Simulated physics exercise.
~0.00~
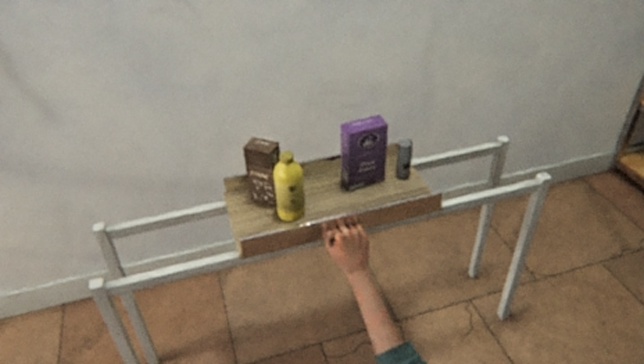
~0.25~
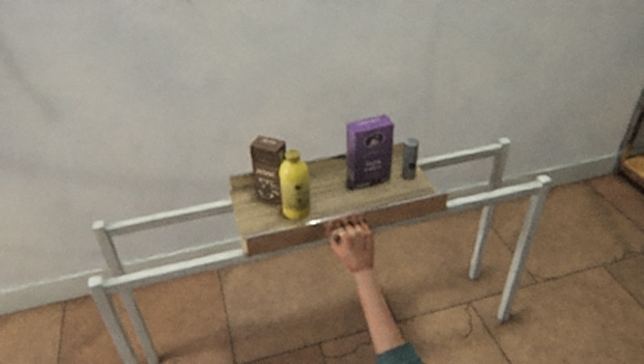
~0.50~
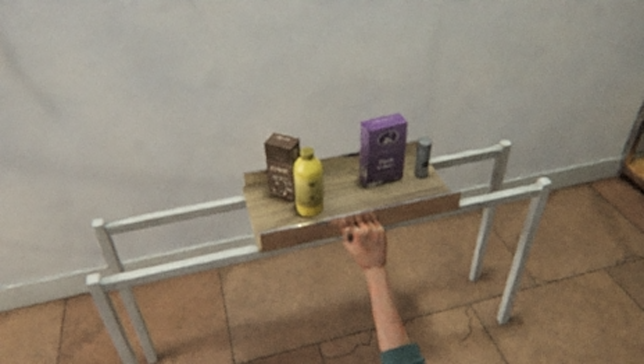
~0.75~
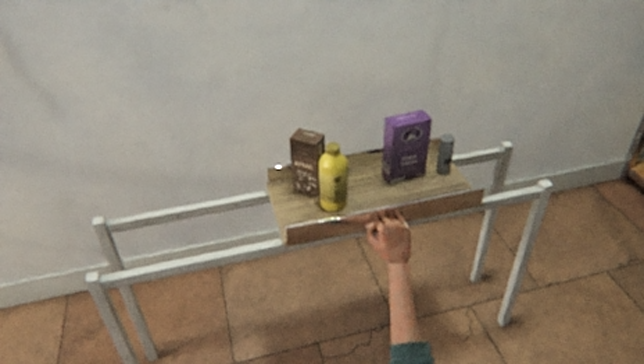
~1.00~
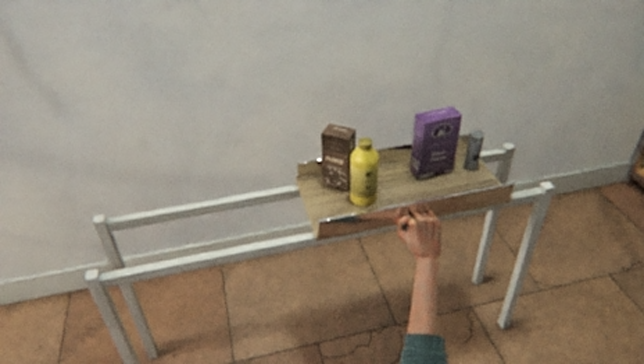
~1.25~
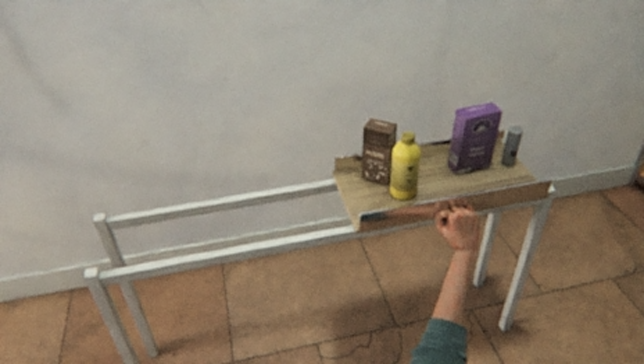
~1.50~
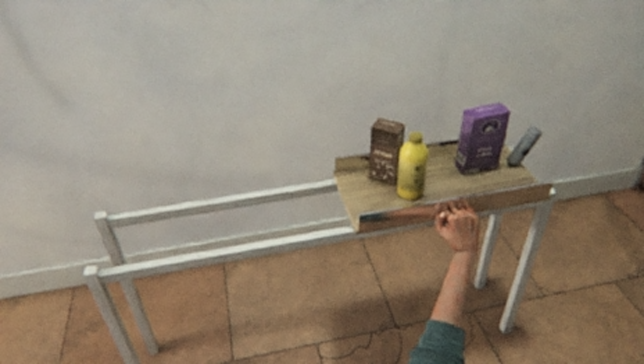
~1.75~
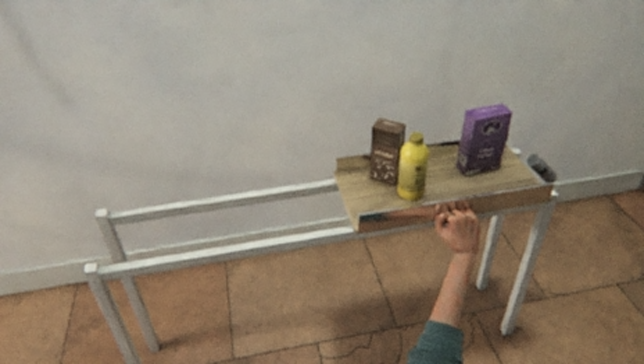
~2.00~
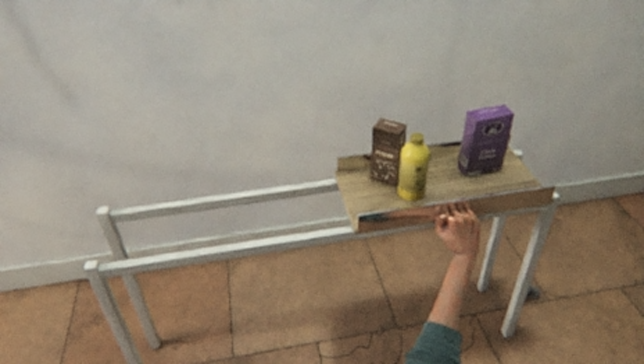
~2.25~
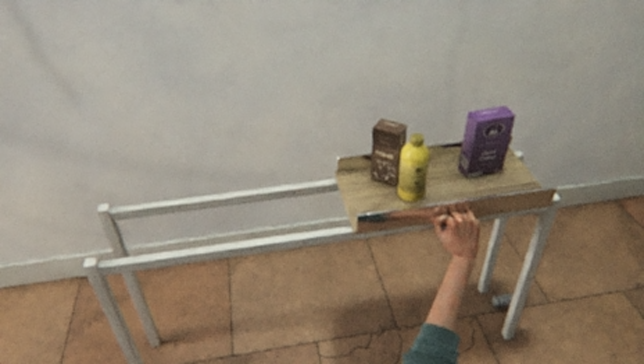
A hand slid a wooden tray holding a brown carton, yellow bottle, purple packet and grey shaker rightward along rails until it stopped at the end, where the shaker tipped, tumbled off the right side and ended up lying on the floor.
